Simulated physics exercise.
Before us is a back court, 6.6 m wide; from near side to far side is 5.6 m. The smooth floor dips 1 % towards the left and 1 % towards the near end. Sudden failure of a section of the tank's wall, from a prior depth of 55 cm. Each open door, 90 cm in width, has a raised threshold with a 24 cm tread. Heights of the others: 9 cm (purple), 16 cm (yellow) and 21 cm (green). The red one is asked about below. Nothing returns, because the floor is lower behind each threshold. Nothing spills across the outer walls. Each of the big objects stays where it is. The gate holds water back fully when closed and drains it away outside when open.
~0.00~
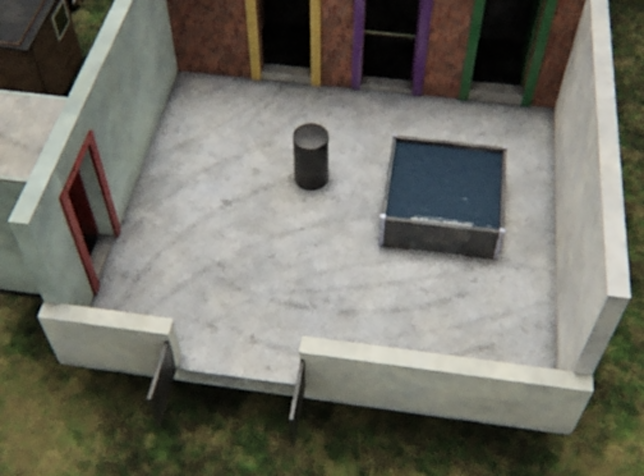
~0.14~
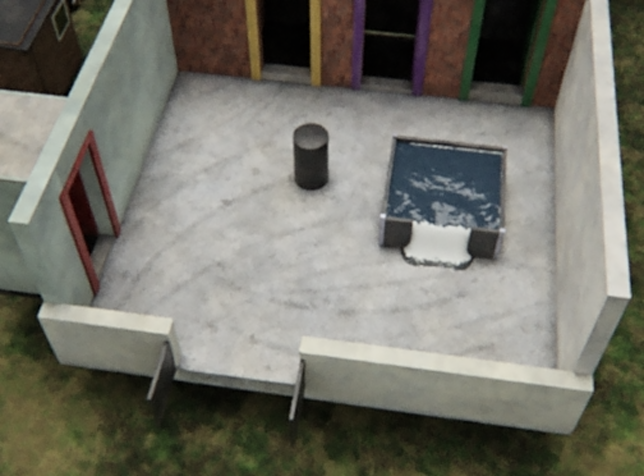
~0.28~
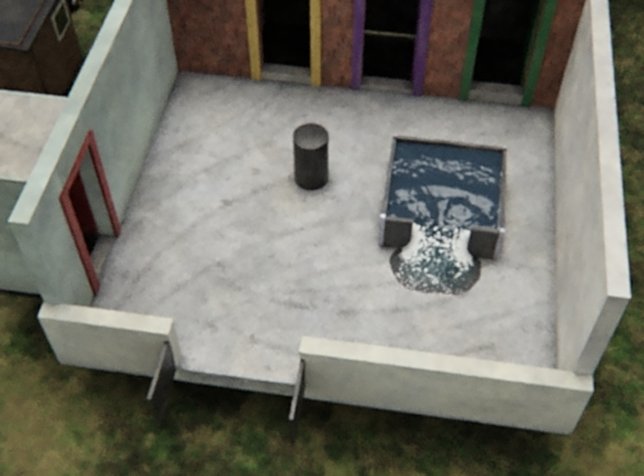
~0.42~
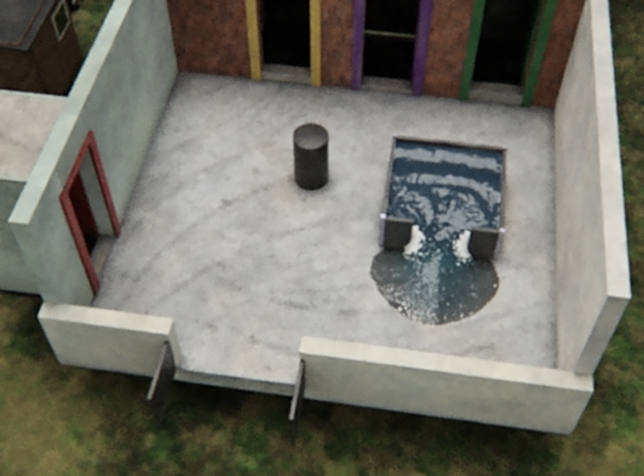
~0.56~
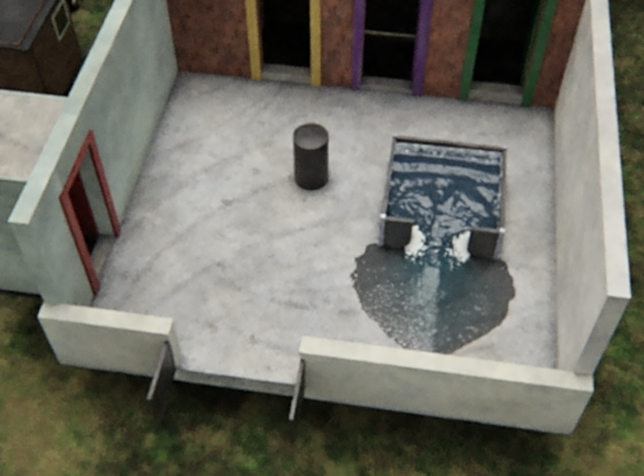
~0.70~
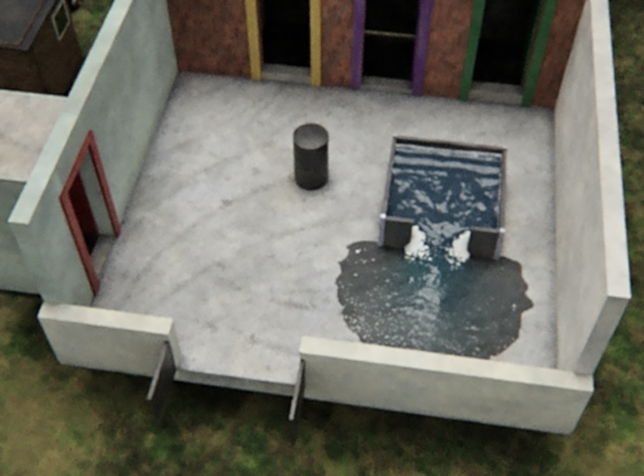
A walled courtyard held a dark post and a square tank of still water until a gap opened in the tank's near side, and water poured out, spreading across the pale floor in a widening puddle.
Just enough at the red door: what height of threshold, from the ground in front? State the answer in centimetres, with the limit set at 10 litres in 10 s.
Some 6.5 cm.
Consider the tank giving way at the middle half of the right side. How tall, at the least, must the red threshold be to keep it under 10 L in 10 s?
Then the minimum is about 6.5 cm.
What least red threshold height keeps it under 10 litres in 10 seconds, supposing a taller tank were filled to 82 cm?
Roughly 10.5 cm high.
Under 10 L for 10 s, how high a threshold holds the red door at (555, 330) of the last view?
Something near 8.5 cm.
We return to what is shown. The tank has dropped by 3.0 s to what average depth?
It averages near 23 cm.
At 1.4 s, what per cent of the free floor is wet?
20 %.
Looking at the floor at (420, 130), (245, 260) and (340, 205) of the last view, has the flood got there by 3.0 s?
So the three spots come out spared, spared, spared, in that order.
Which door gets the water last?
It's the yellow one.
After 1.4 s water covers 20 % of the floor, deepest (29 cm) near (439, 256); it has not reached the red door.
After 3.0 s water covers 30 % of the floor, deepest (20 cm) near (441, 387); it has not reached the red door.
After 10.0 s water covers 85 % of the floor, deepest (10 cm) near (78, 339); 8 cm at the red door, 18 litres in over its 6 cm threshold.
At the red door as built, the water arrived by 3.8 s and peaked near 9 cm at 6.0 s.
Run again over the same 10 s with other heights there, 25 litres in over 5.5 cm, 4 litres over 7.5 cm. The limit of 10 litres is kept from about 6.5 cm up.
